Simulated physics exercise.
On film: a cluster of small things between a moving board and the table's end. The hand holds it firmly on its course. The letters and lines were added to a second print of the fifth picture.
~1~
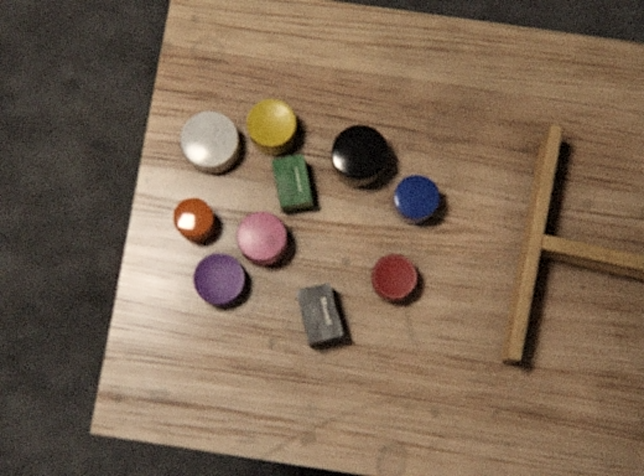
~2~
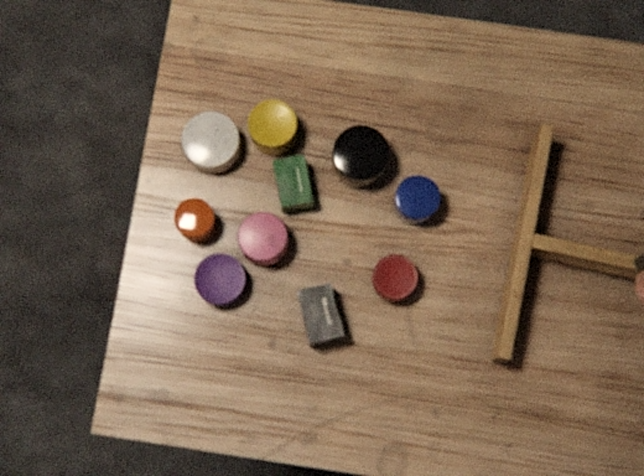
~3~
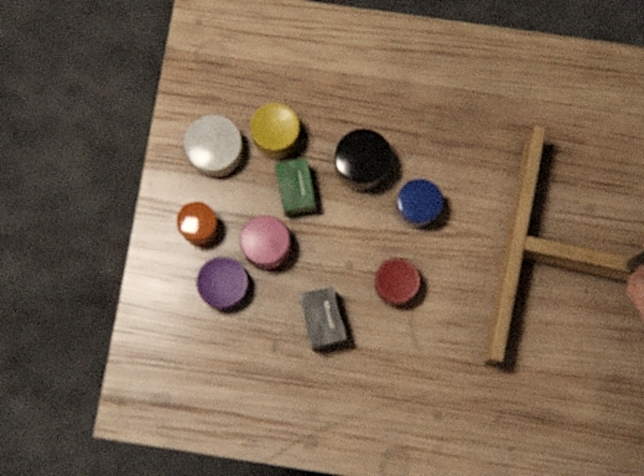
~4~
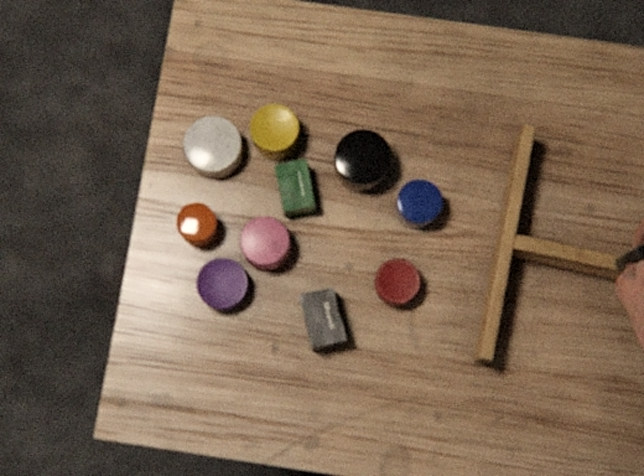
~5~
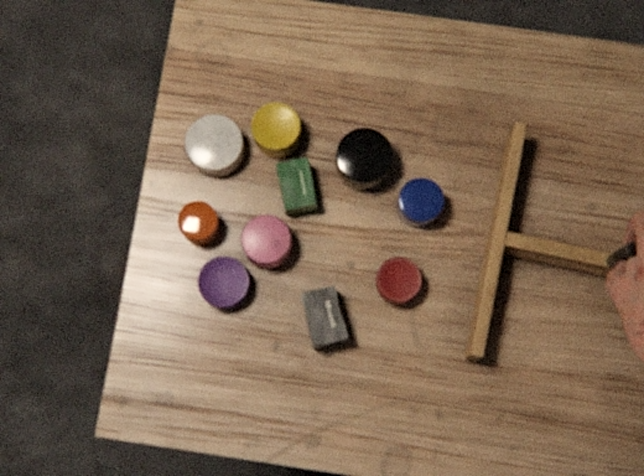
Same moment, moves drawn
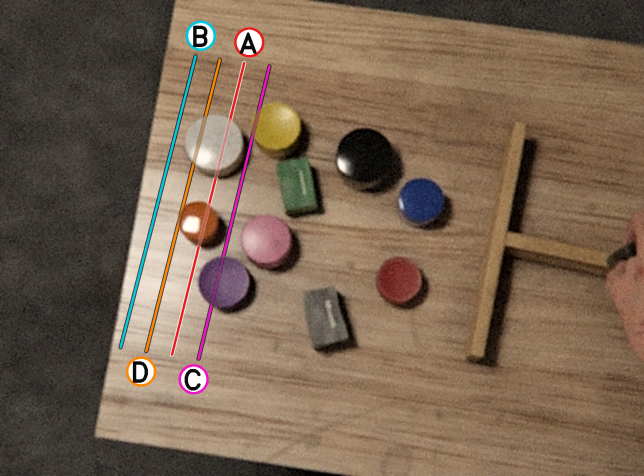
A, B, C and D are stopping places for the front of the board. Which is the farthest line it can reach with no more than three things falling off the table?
A.
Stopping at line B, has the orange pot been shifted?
Yes.
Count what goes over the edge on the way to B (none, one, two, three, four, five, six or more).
By then, six or more.
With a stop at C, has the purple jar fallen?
No.
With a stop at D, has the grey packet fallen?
No.
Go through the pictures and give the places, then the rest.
In the first picture, blue pot (416, 200); black pot (360, 157); yellow jar (272, 128).
In the second picture, board (527, 239); pink tin (263, 239).
In the third picture, board (520, 241); purple jar (223, 284).
In the fourth picture, board (508, 240); green box (295, 189).
In the fifth picture, board (500, 237); red tub (399, 281); blue pot (420, 203); black pot (364, 160).
On the marked copy, A at (209, 205); B at (159, 198); C at (235, 209); D at (184, 202).
Following A. Soon after the start, board (393, 222); black pot (349, 151); red tub (352, 273).
Later, board (289, 207); orange pot (175, 213); white pot (194, 149).
In the end, board (210, 196); orange pot over the edge; white pot over the edge; two fallen.
As for the rest, B drops ten; C is within the limit but short; D drops six.
